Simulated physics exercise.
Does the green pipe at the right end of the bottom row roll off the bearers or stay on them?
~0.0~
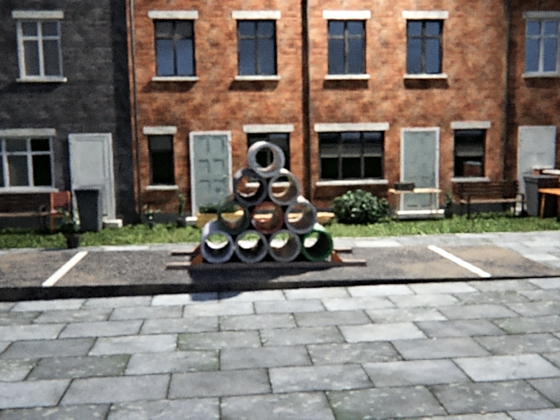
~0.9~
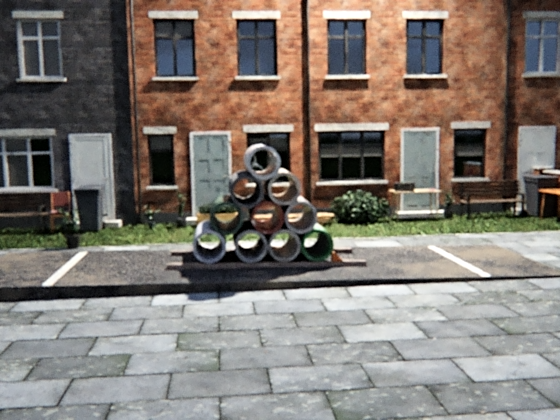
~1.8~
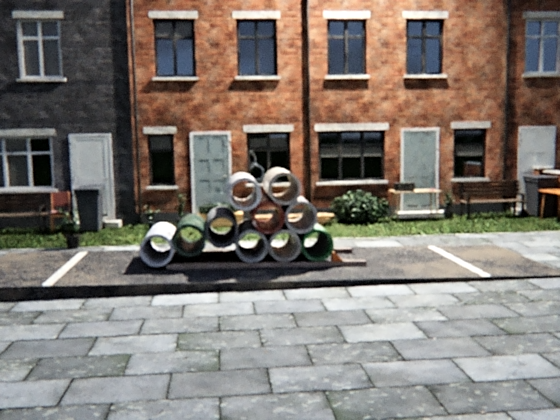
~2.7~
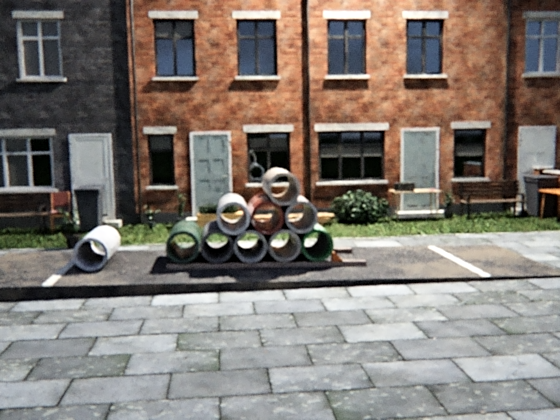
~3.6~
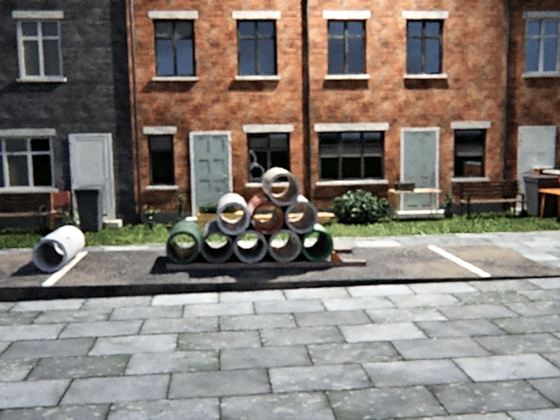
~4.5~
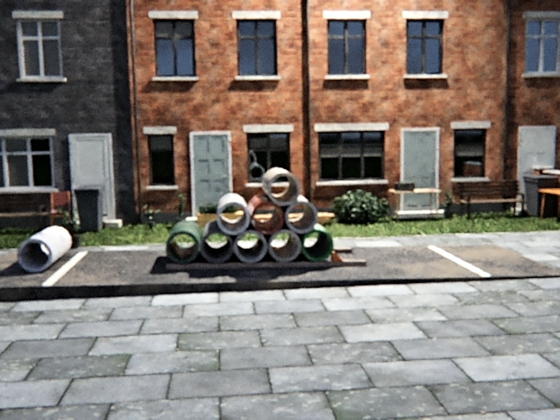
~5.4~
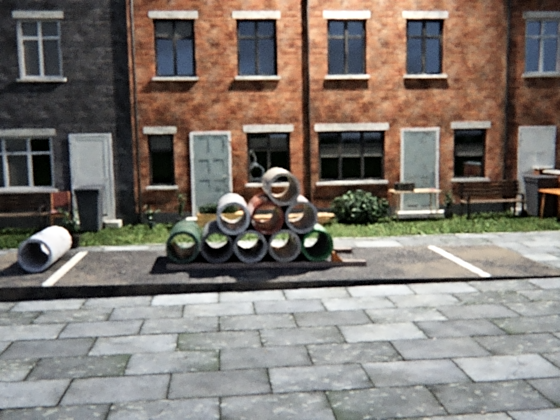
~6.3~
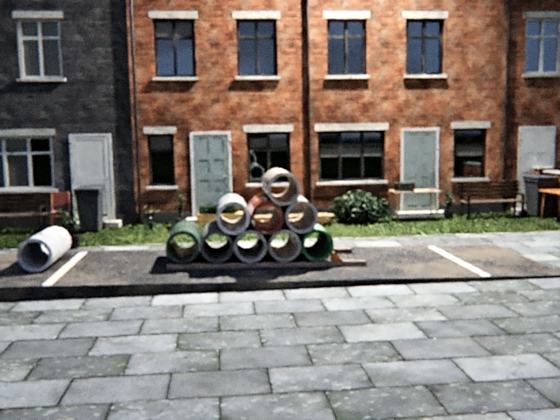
It stays on the bearers, keeping its place at the right end of the bottom row while the left side of the stack slumps.
